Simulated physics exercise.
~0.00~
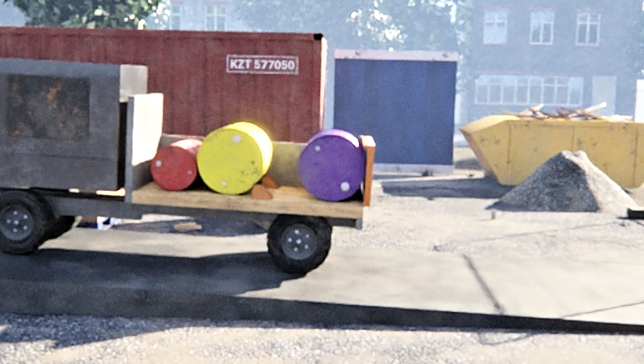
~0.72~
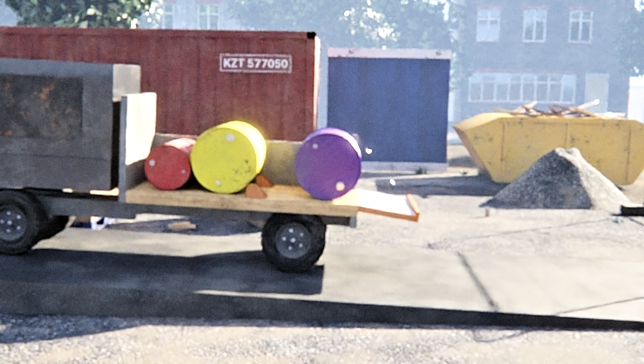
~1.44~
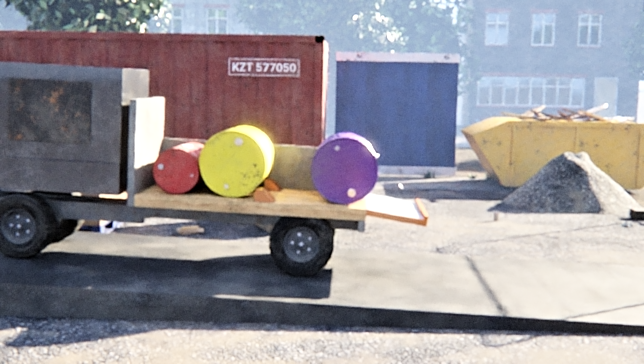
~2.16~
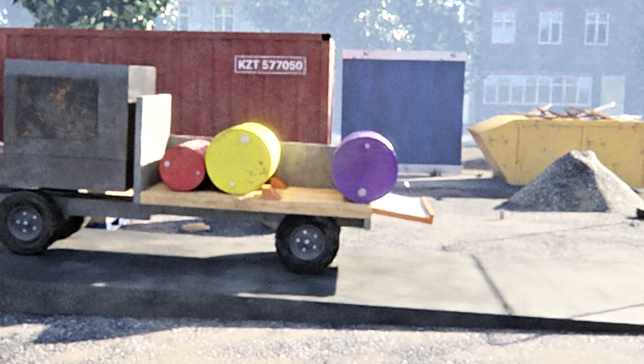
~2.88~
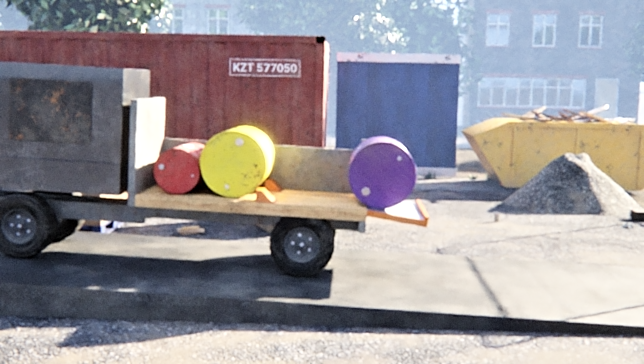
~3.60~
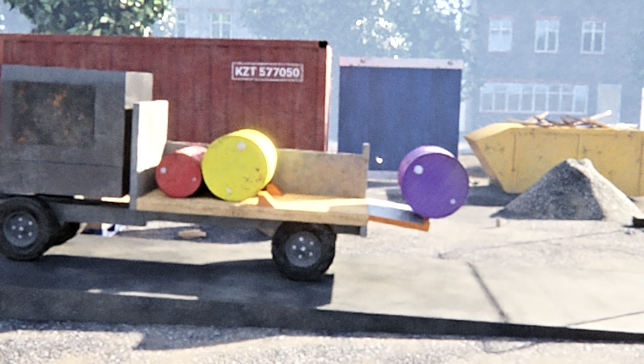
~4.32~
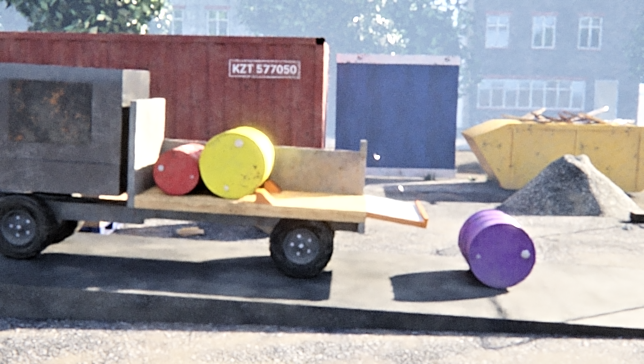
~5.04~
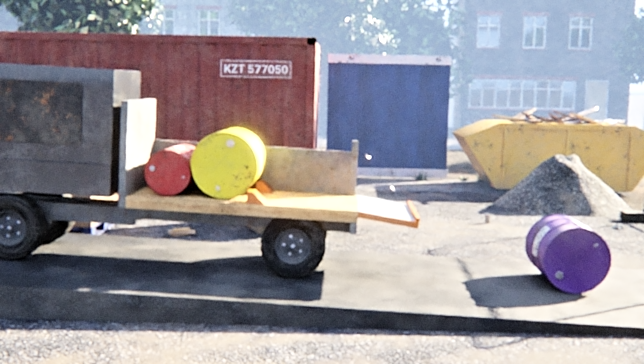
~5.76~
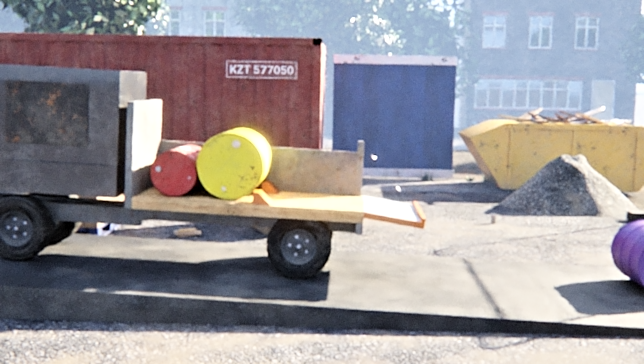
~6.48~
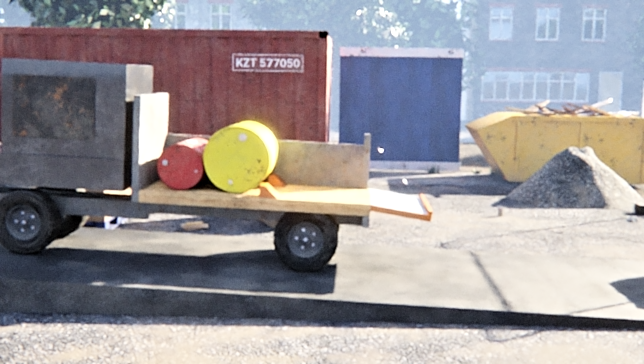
Purple drum rolling off a truck's lowered tailgate, dropping to the ground and rolling away right, yellow and red drums staying aboard.
